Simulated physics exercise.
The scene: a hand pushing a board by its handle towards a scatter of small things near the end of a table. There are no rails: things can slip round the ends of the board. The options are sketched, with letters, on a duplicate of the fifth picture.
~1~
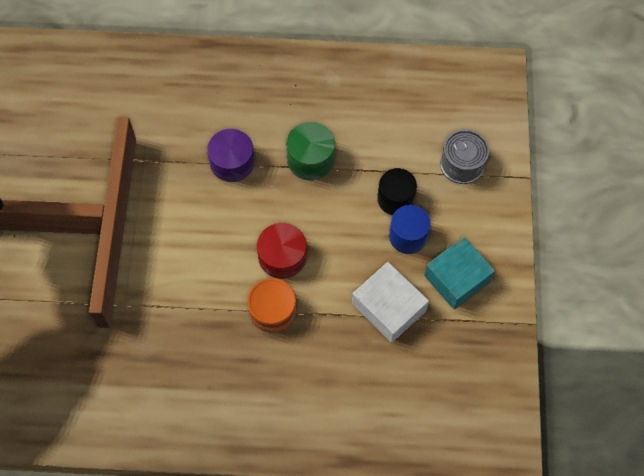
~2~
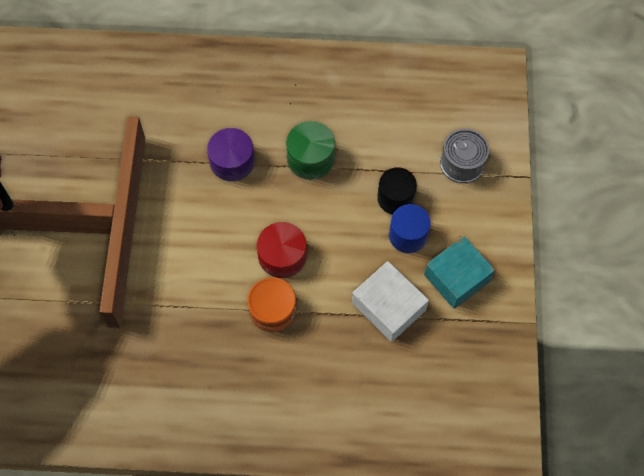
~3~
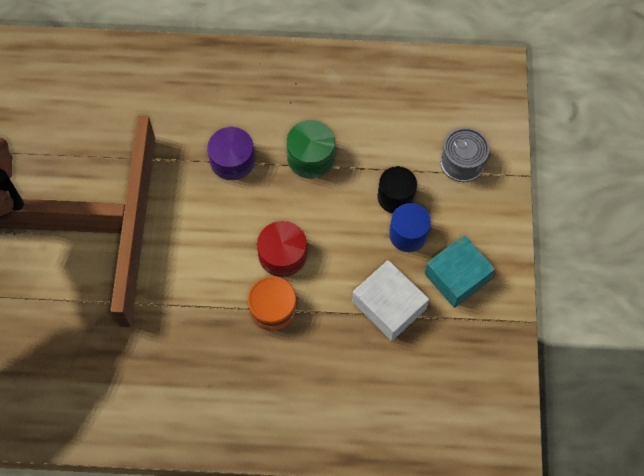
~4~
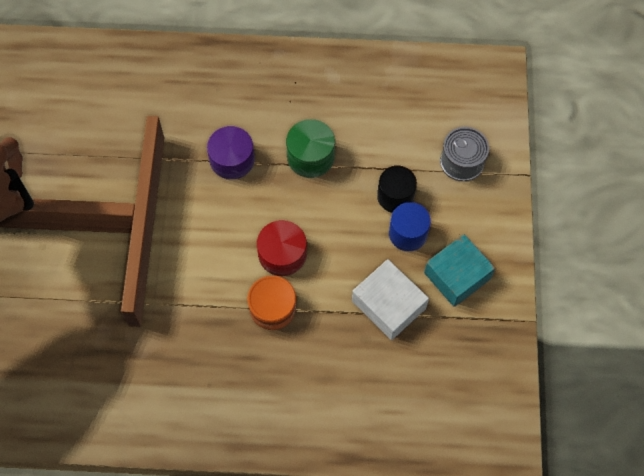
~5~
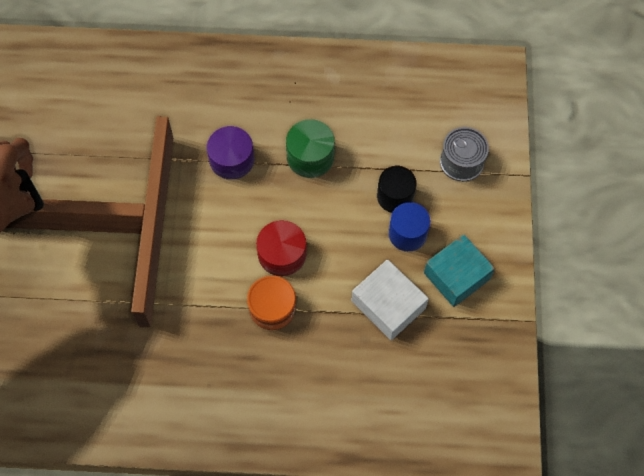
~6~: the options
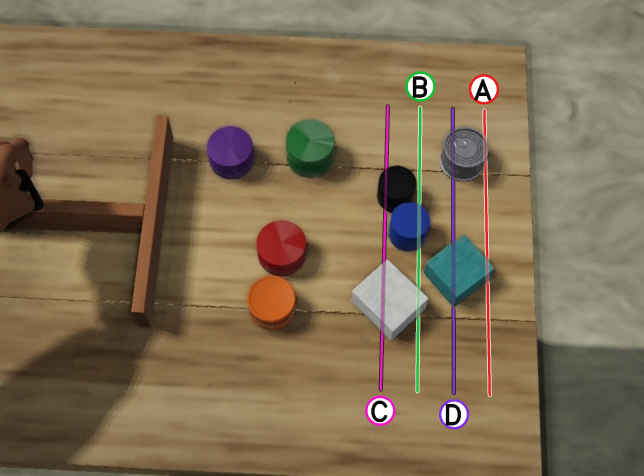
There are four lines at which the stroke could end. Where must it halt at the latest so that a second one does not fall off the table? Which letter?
Line D.
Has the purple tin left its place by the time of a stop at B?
Yes.
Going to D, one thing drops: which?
The turquoise block.
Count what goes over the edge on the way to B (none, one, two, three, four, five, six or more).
The count is none.
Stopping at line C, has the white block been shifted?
Yes.
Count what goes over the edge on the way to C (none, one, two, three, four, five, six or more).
By then, none.
On the marked copy, A at (487, 244); B at (419, 241); C at (385, 239); D at (453, 243).
Taking D. A third of the way, board (258, 215); green tin (340, 148); purple tin (295, 159).
Two thirds of the way, board (366, 220); turquoise block (485, 267); white block (443, 292).
When it is over, board (453, 224); turquoise block over the edge; white block (528, 289); one fallen.
As for the rest, A drops four; B is within the limit but short; C is within the limit but short.
